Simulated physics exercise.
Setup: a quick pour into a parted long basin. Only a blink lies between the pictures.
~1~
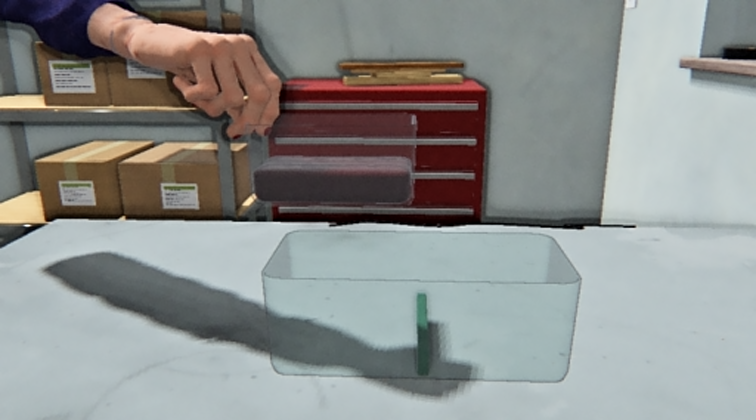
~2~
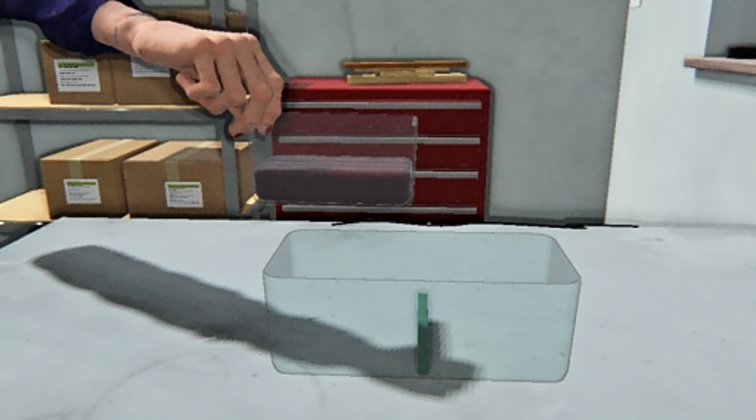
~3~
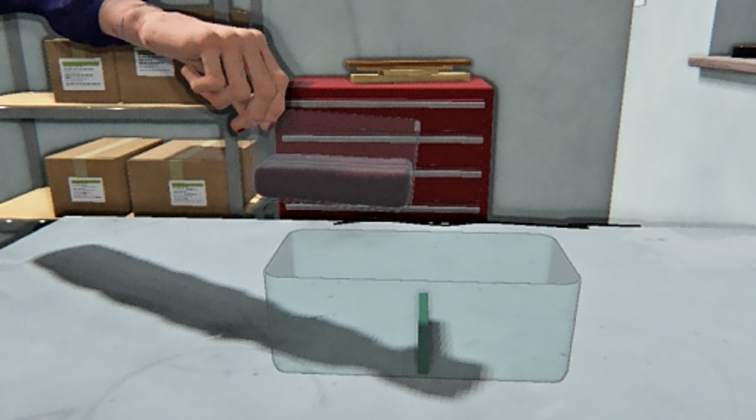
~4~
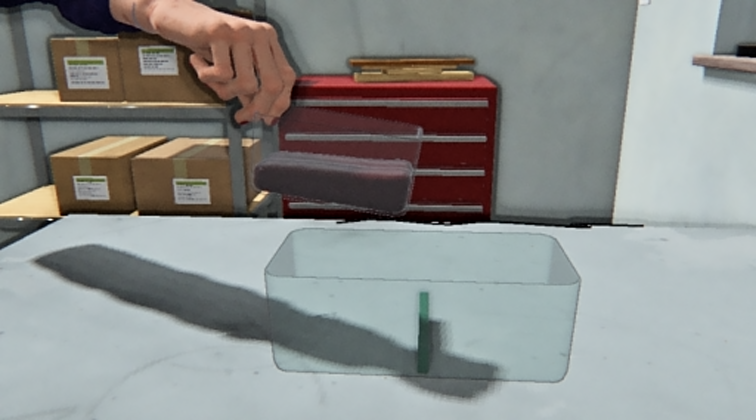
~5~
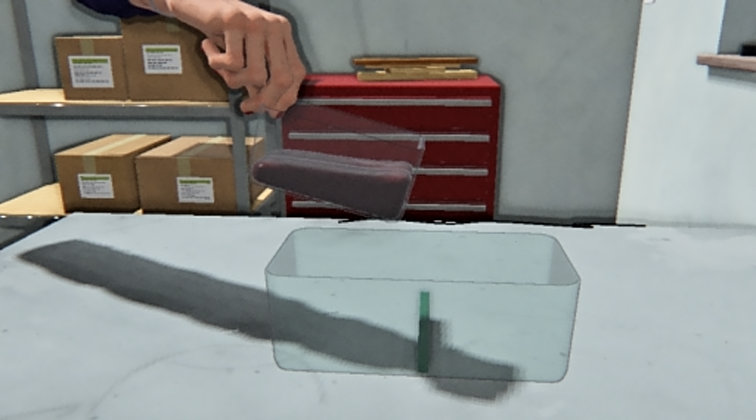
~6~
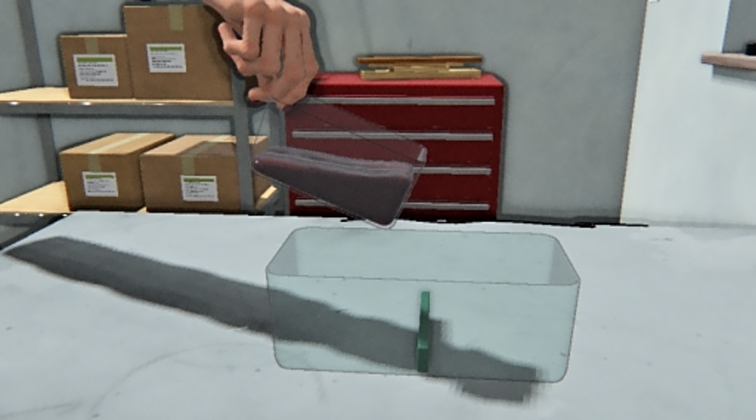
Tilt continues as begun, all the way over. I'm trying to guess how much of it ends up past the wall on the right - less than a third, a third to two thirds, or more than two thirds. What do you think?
I expect what gathers right of the wall to fall within one third to two thirds.
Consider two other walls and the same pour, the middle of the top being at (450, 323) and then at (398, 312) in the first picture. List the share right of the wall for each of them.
With the first placement it is 35 %, with the second 85 %.
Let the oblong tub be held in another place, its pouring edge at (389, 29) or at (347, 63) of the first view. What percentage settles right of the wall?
First try: 55 percent; second try: 15 percent.
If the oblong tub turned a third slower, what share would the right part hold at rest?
I'd put it at some 65 percent.
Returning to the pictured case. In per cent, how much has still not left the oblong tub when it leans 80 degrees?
45 %.
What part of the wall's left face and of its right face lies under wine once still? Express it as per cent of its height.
The left comes to 30 % and the right to 40 %.
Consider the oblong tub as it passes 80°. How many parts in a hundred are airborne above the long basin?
It works out to about 25 percent.
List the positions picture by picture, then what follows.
In the first picture, tilt 0°; pouring edge (415, 122); surface from (261, 163) to (411, 165); the long basin's rim runs from (276, 253) to (565, 258); the wall's top is at (423, 320).
In the second picture, tilt 1°; pouring edge (416, 124); surface from (262, 163) to (412, 165).
In the third picture, tilt 4°; pouring edge (418, 128); surface from (264, 161) to (412, 167).
In the fourth picture, tilt 9°; pouring edge (420, 135); surface from (263, 159) to (412, 168).
In the fifth picture, tilt 15°; pouring edge (423, 145); surface from (262, 156) to (413, 170).
In the sixth picture, tilt 23°; pouring edge (424, 156); surface from (262, 152) to (414, 170).
A moment on, the oblong tub is tipped on its side and 47 per cent is still to pour, 0 is left of the wall and 26 right of it.
Next, the oblong tub is tipped right over and 15 per cent is still to pour, 22 is left of the wall and 56 right of it.
Then the oblong tub is tipped right over and 2 per cent is still to pour, 41 is left of the wall and 57 right of it.
Later the oblong tub is tipped right over and 0 per cent is still to pour, 43 is left of the wall and 57 right of it.
In the end 43 per cent lies left of the wall, 57 right of it and 0 outside.
